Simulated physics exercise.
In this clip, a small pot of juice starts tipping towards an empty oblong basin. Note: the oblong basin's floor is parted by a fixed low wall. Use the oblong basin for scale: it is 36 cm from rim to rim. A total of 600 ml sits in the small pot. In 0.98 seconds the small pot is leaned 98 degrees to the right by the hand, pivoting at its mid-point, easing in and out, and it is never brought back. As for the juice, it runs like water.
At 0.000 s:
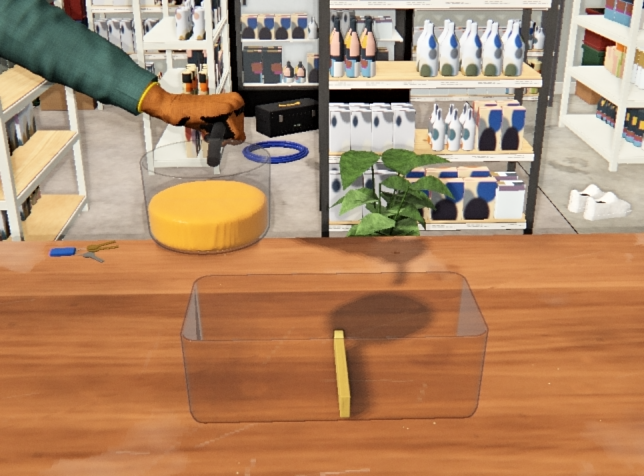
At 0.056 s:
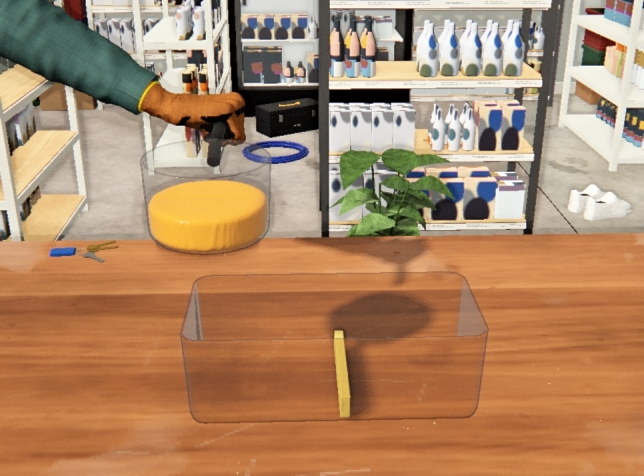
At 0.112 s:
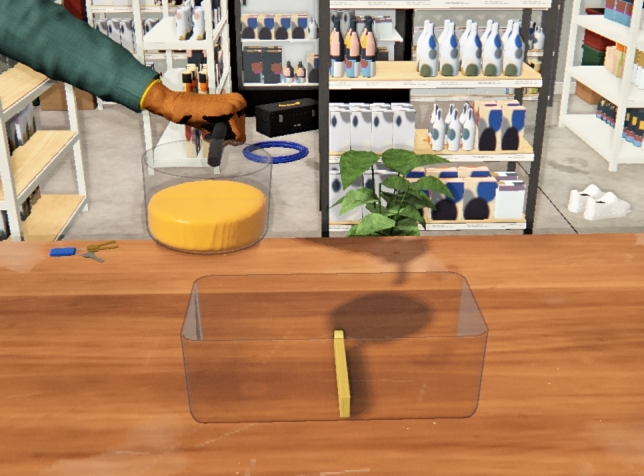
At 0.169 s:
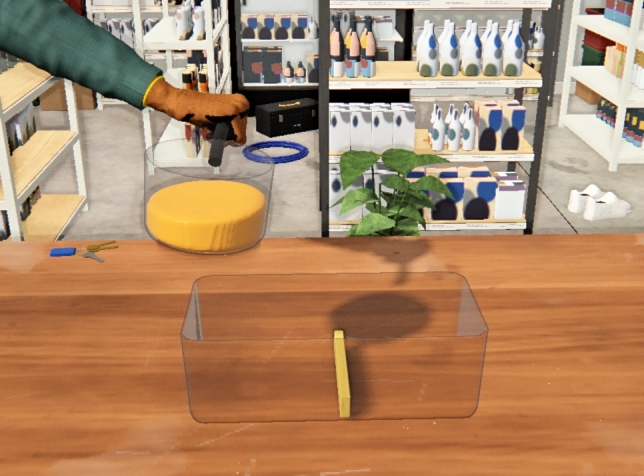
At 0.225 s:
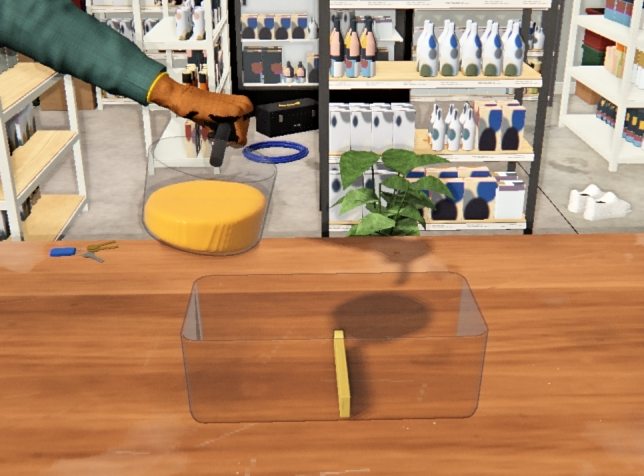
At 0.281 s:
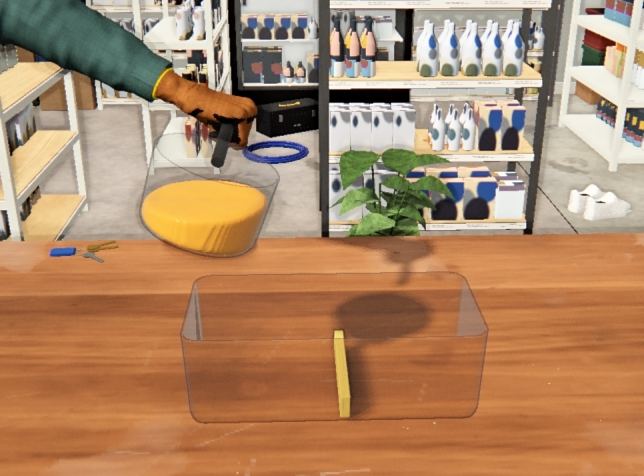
To begin with, a gloved hand holds a clear round pot of orange-yellow juice upright above a wooden counter, behind an empty oblong basin with a low yellow wall inside. The hand then gradually leans the pot modestly to the right, and the juice shifts inside it while the basin stays still.
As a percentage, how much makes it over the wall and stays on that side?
Some 10 per cent makes it over and stays.
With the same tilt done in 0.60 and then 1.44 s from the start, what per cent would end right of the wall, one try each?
In order, 10 and 10 per cent.
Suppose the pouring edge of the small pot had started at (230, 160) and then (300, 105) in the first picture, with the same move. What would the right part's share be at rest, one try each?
First 10, then 85 per cent.
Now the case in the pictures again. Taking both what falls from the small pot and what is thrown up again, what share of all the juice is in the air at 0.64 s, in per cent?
It comes to roughly 22 per cent.
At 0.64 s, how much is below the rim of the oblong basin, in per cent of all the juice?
Around 1%.
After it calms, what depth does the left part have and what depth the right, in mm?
Left roughly 18 mm; right roughly 2 mm.
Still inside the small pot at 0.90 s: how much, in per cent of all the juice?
Some 28 per cent.
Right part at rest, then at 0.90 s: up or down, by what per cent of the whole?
The share ends bigger than before, by about 6 %.
Then, 0.64 s in, the tilt is 72° and 78 per cent is still to pour, 1 is left of the wall and 0 right of it.
Then, 0.90 s in, the tilt is 97° and 28 per cent is still to pour, 50 is left of the wall and 5 right of it.
Then, 1.18 s in, the tilt is 98° and 6 per cent is still to pour, 80 is left of the wall and 8 right of it.
Then, 1.48 s in, the tilt is 98° and 1 per cent is still to pour, 87 is left of the wall and 10 right of it.
Finally, 88 per cent lies left of the wall, 10 right of it and 1 outside.
